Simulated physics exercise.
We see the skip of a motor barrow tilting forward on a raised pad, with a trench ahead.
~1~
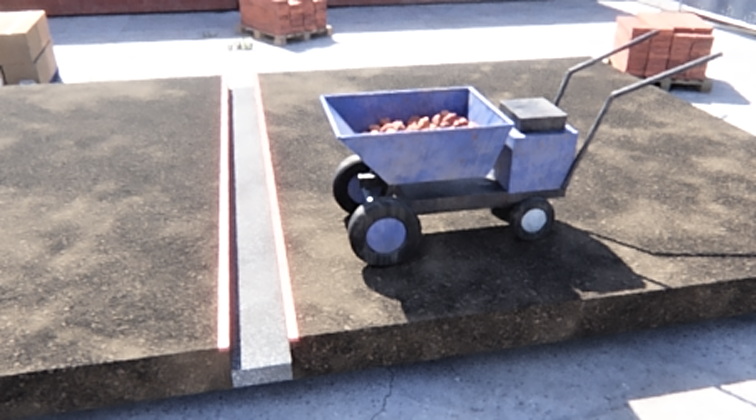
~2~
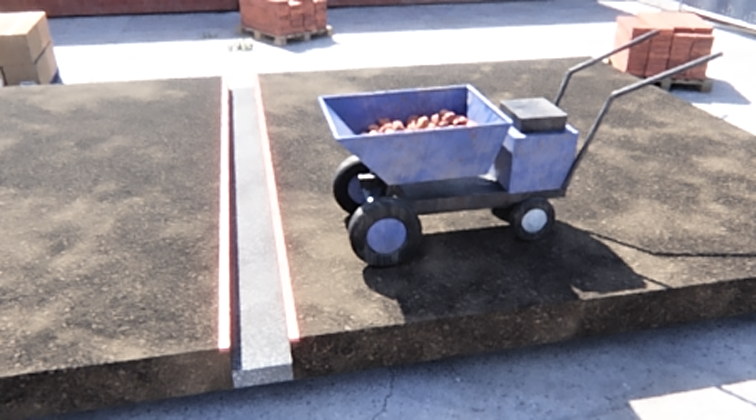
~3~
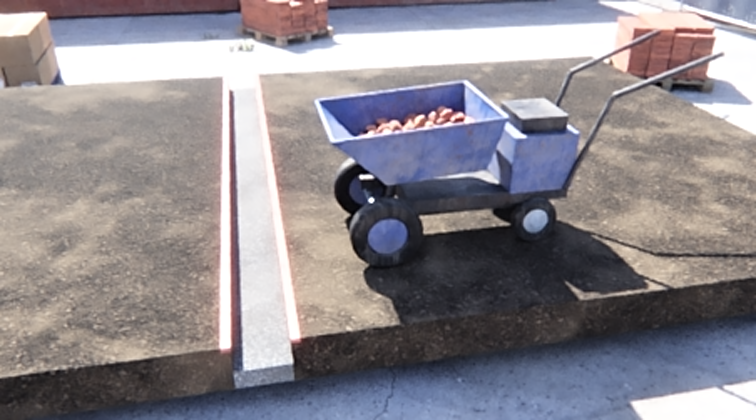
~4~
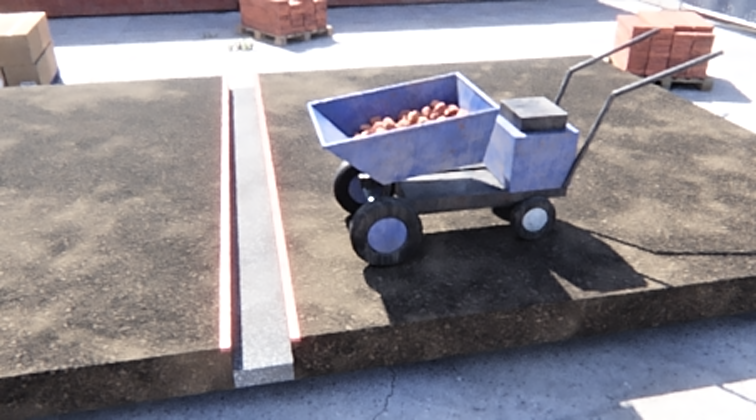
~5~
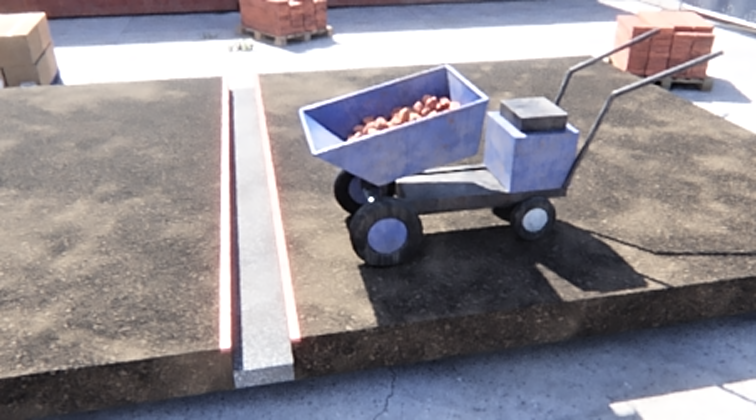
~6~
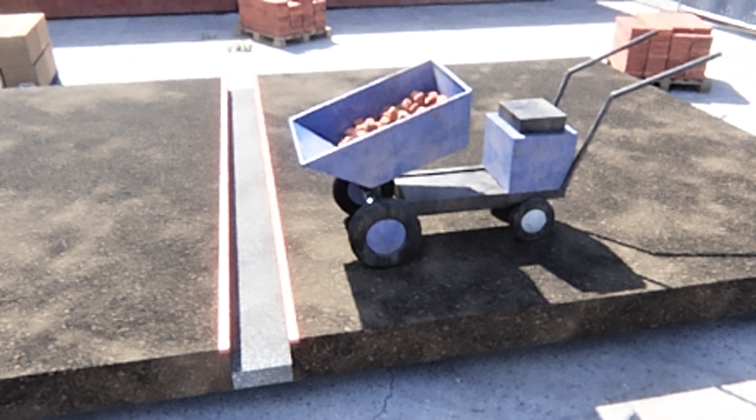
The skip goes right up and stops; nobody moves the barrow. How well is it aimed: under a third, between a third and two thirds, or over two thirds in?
The trench ends with over two thirds of it.
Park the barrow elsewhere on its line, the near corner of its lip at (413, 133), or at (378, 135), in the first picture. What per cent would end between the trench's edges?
First some 30, then 70 per cent.
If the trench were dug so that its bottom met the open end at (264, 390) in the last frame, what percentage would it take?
It comes to 90 per cent or so.
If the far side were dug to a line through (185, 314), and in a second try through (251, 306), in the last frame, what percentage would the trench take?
In turn 100 and 50 in a hundred.
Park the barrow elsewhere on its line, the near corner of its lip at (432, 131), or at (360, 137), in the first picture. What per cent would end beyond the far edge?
First some 0, then 0 per cent.
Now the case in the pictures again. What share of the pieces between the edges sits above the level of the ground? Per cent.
Roughly 20 in a hundred.
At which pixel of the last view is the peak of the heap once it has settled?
Roughly at (246, 248).
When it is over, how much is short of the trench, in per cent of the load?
Near 0 %.
Soon after the last picture, skip tipped steeply; all in the skip.
A little later, skip tipped steeply; nearly all in the skip; a small part in or heaped over the trench; a stray few beyond it.
Later still, skip tipped right over; a small part in the skip; most in or heaped over the trench; a small part beyond it.
By the end, skip tipped right over; most in or heaped over the trench; a small part beyond it.
